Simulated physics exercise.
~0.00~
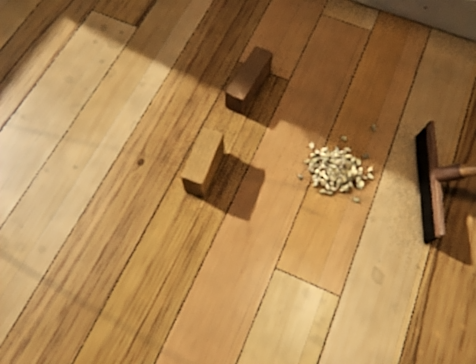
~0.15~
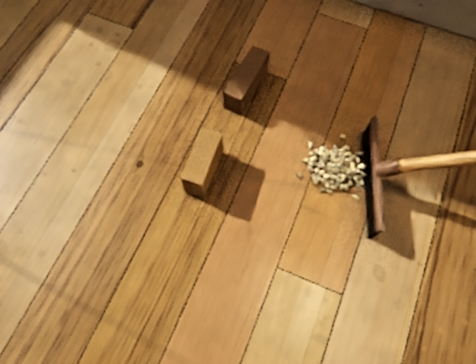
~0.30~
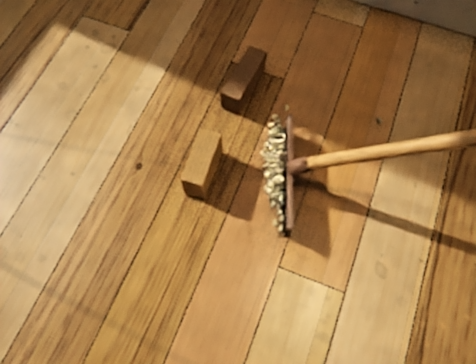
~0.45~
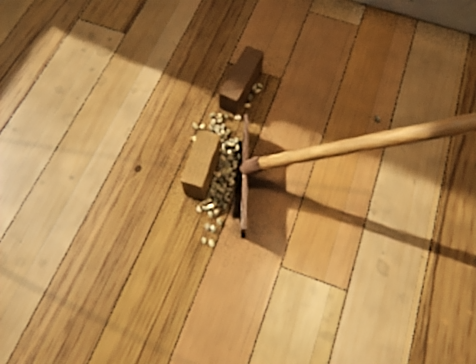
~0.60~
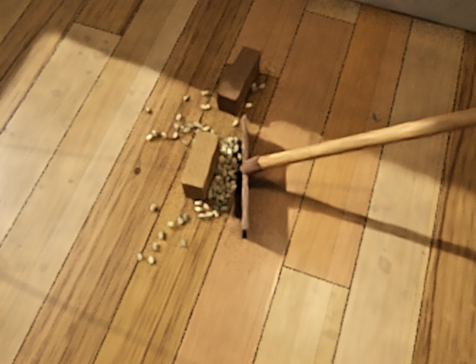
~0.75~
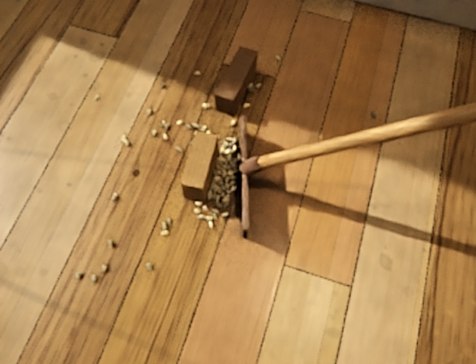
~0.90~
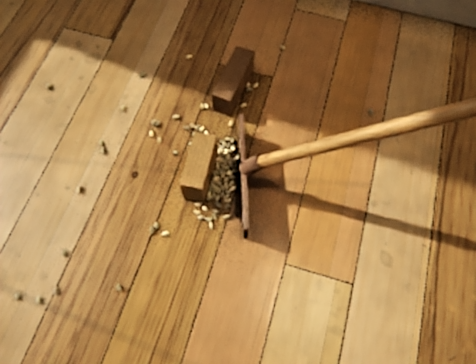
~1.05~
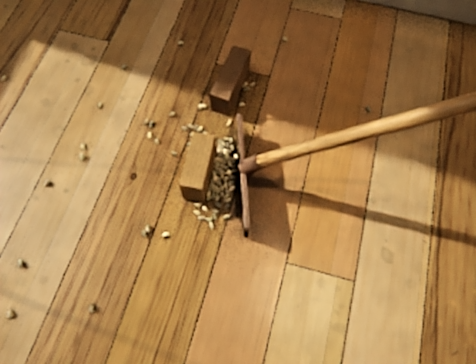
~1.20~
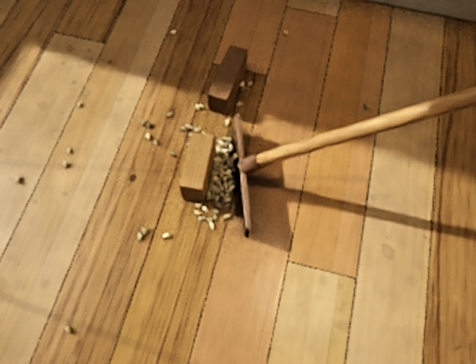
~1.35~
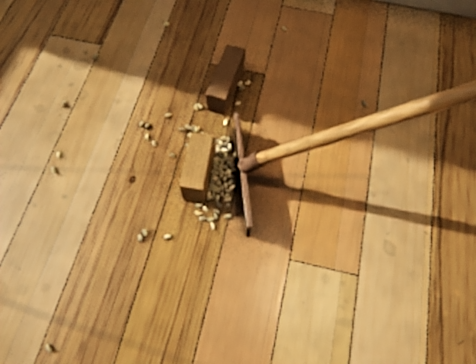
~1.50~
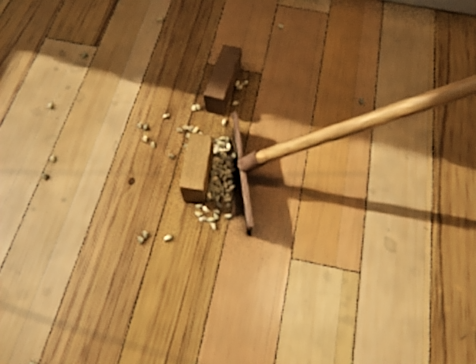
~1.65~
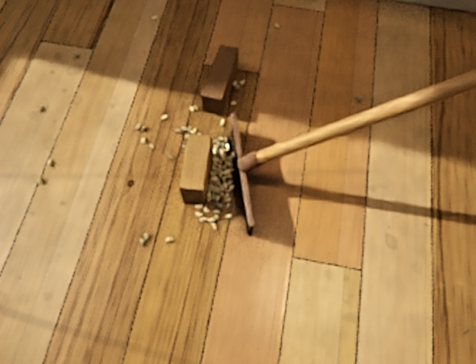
A squeegee with a dark blade and a pale wooden handle moves in from the right across a sunlit plank floor, seen from above at a slant. A heap of small whitish beans lies ahead of it, with two brown wooden blocks standing further left, a gap between them. The blade reaches the heap and pushes it left, squashing it into a narrow band. It stops close to the blocks, and some beans scatter through the gap and past the near block, several rolling far left. Most stay packed between blade and near block, while the view drifts slightly.
